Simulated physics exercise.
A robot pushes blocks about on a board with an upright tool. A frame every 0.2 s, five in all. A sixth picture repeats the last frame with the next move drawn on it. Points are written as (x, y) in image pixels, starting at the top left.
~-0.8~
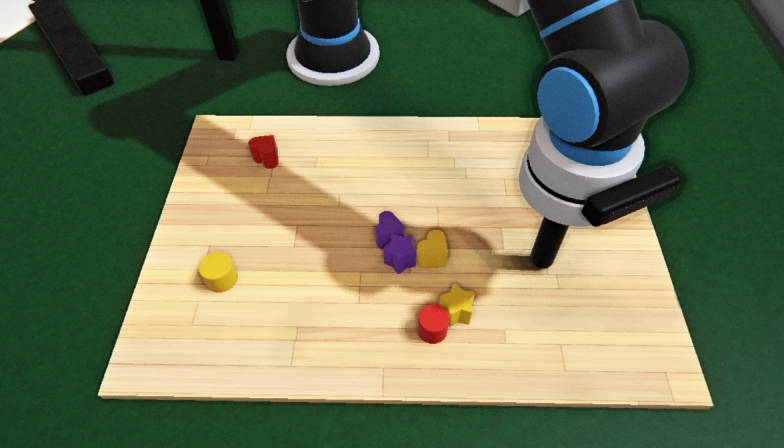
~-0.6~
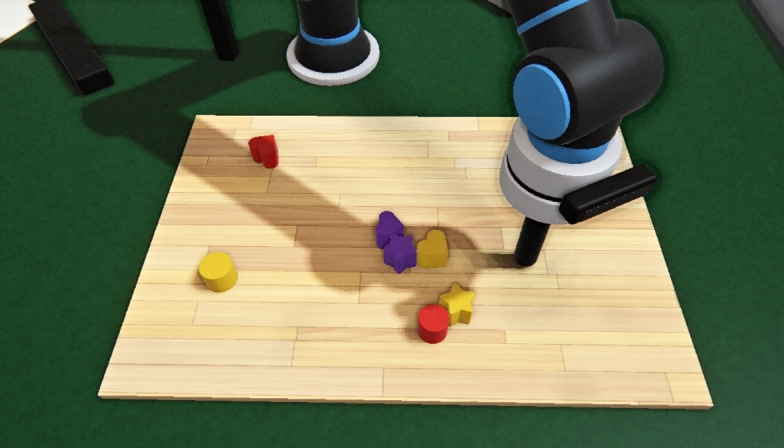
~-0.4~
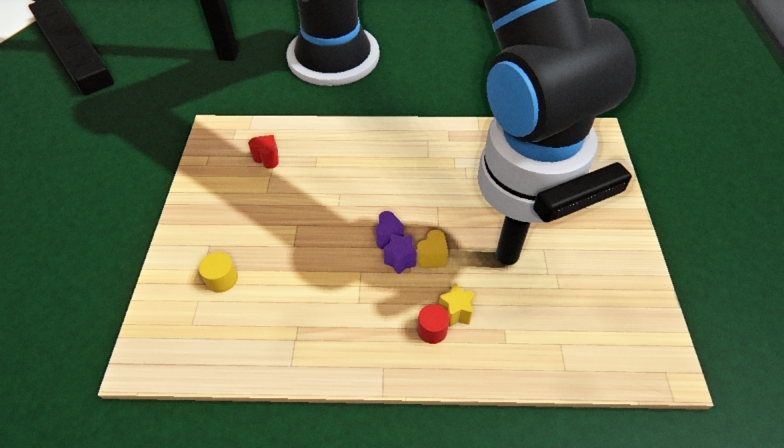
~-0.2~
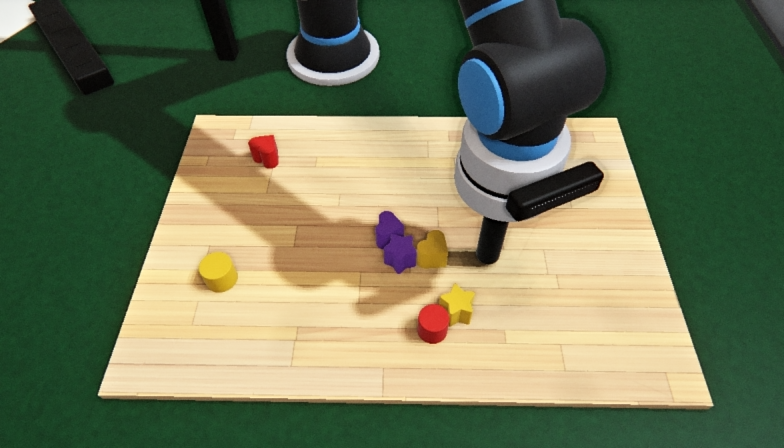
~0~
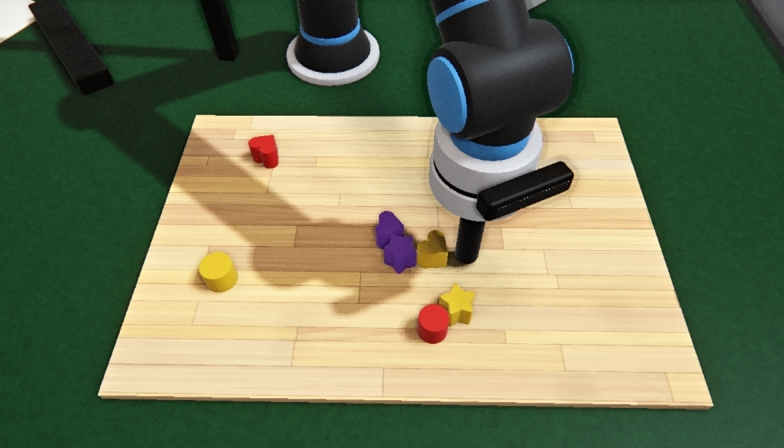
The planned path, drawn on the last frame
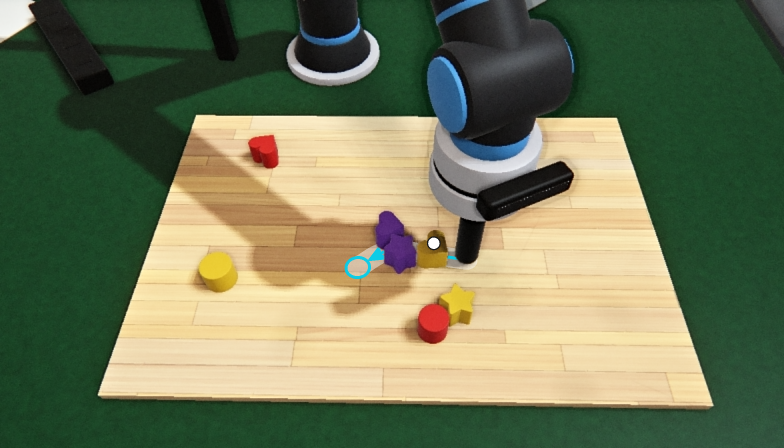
A black robot arm with blue bands and a light grey collar reaches over a pale wooden board on a green surface, seen from a raised, fixed view. Purple heart-shaped and star blocks sit beside a yellow heart near the middle, with a yellow star and red cylinder below and yellow and red blocks at left. The arm slides its upright black tool steadily leftward, close to the yellow heart, while the blocks stay put.
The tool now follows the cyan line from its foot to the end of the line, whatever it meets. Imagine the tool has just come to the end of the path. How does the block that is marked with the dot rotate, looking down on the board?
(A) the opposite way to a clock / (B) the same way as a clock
A
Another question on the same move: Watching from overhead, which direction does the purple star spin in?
Verdict: Clockwise.
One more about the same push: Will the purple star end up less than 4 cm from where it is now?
No, that is not what happens.
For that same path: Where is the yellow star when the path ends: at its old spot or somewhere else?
It is still where it was.
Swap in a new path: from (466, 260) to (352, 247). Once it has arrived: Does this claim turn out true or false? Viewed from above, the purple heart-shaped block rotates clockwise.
The statement is correct.
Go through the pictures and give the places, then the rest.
The first frame shows lower end of the tool (541, 260), tops of blocks, purple heart-shaped block (388, 223), purple star (401, 246), yellow heart-shaped block (434, 243), yellow star (459, 299).
The second frame shows tool (525, 258), blocks as before.
The third frame shows tool (507, 257), blocks as before.
The fourth frame shows tool (487, 256), blocks as before.
The fifth frame shows tool (466, 256), purple heart-shaped block (388, 223), purple star (401, 246), yellow heart-shaped block (434, 243), yellow star (459, 299).
The drawn path runs from (466, 260) over (428, 254) and (390, 251) to (358, 267); the dot is on the yellow heart-shaped block.
On the path given first. One third of the way, tool (428, 250); purple star (380, 248), turned 35° clockwise; yellow heart-shaped block (406, 248), turned 30° anticlockwise.
Two thirds of the way, tool (390, 246); purple heart-shaped block (380, 219), turned 15° clockwise; purple star (353, 257), turned 60° clockwise; yellow heart-shaped block (379, 255), turned 65° anticlockwise.
At the end, tool (357, 263); purple heart-shaped block (380, 219), turned 15° clockwise; purple star (334, 270), turned 90° clockwise; yellow heart-shaped block (370, 271), turned 105° anticlockwise; yellow star not moved.
